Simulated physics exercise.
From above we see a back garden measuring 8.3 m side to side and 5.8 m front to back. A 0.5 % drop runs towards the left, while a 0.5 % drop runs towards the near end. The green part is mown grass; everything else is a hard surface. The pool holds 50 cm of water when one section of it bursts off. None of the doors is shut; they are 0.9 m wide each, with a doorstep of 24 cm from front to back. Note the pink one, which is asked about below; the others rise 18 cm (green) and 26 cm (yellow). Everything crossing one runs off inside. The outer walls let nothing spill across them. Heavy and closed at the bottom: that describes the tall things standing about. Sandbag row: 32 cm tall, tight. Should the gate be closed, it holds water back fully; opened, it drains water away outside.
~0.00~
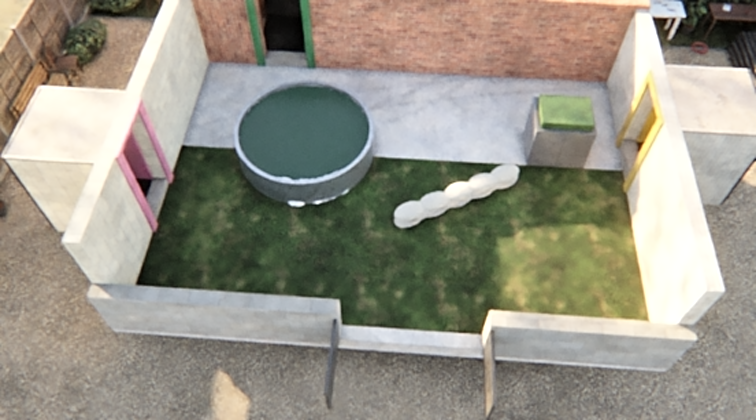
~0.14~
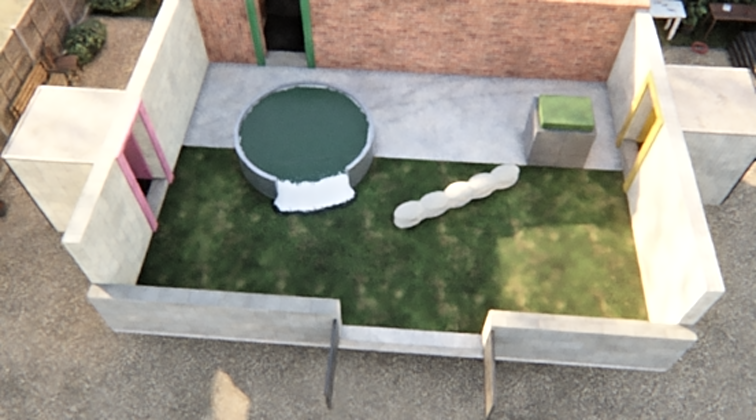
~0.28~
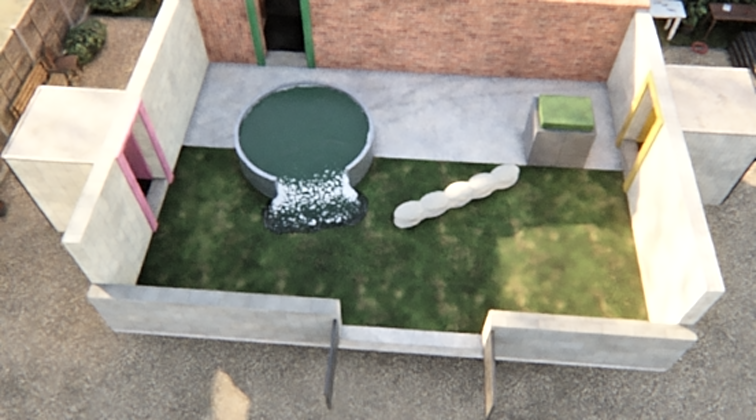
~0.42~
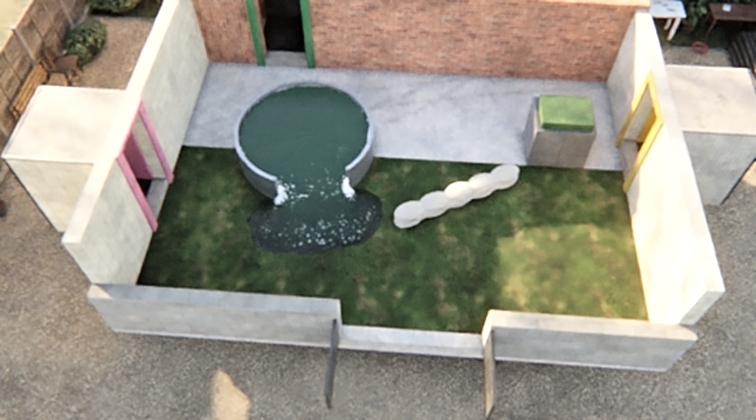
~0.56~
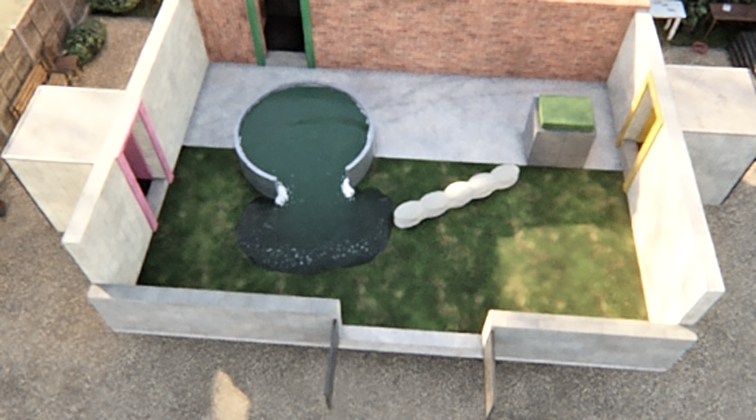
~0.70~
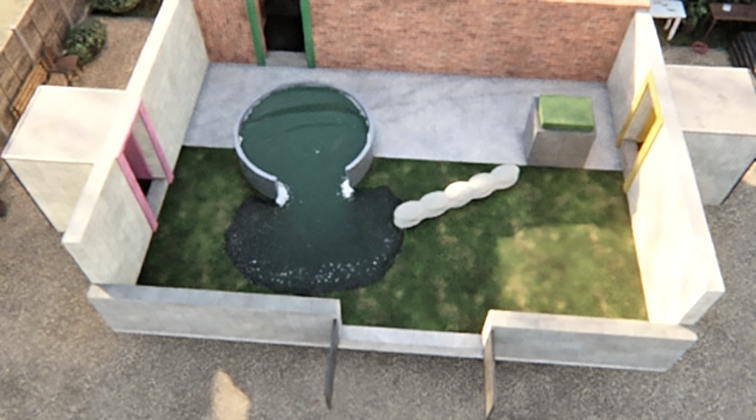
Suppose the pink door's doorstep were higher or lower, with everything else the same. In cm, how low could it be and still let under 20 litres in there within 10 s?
I would say 5 cm.
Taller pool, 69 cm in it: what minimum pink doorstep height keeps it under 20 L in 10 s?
The step needs to be some 7.0 cm.
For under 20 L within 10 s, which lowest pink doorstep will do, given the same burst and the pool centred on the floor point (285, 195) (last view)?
Roughly 7.0 centimetres.
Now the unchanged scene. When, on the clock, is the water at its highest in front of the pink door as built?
It peaks at about 9.0 s.
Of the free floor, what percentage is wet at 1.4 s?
Roughly 15 percent of the floor.
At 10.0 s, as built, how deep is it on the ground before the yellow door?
Depth: Near 0.0 cm.
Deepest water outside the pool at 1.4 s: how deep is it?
It gets to close to 26 centimetres there.
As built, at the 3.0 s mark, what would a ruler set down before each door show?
The green door has 0 cm, the yellow door 0 cm and the pink door 0 cm.
After 1.4 s water covers 15 % of the floor, deepest (26 cm) near (325, 202); it has not reached the pink door.
After 3.0 s water covers 30 % of the floor, deepest (20 cm) near (296, 321); it has not reached the pink door.
After 10.0 s water covers 65 % of the floor, deepest (9 cm) near (128, 310); 8 cm at the pink door, 0 litres in over its 16 cm doorstep.
At the pink door as built, the water arrived by 3.9 s and peaked near 8 cm at 8.8 s.
With a doorstep of 4 cm, 32 litres would have come in within the 10 s; with 5.5 cm, 14 litres. So under 20 litres takes about 5 cm.
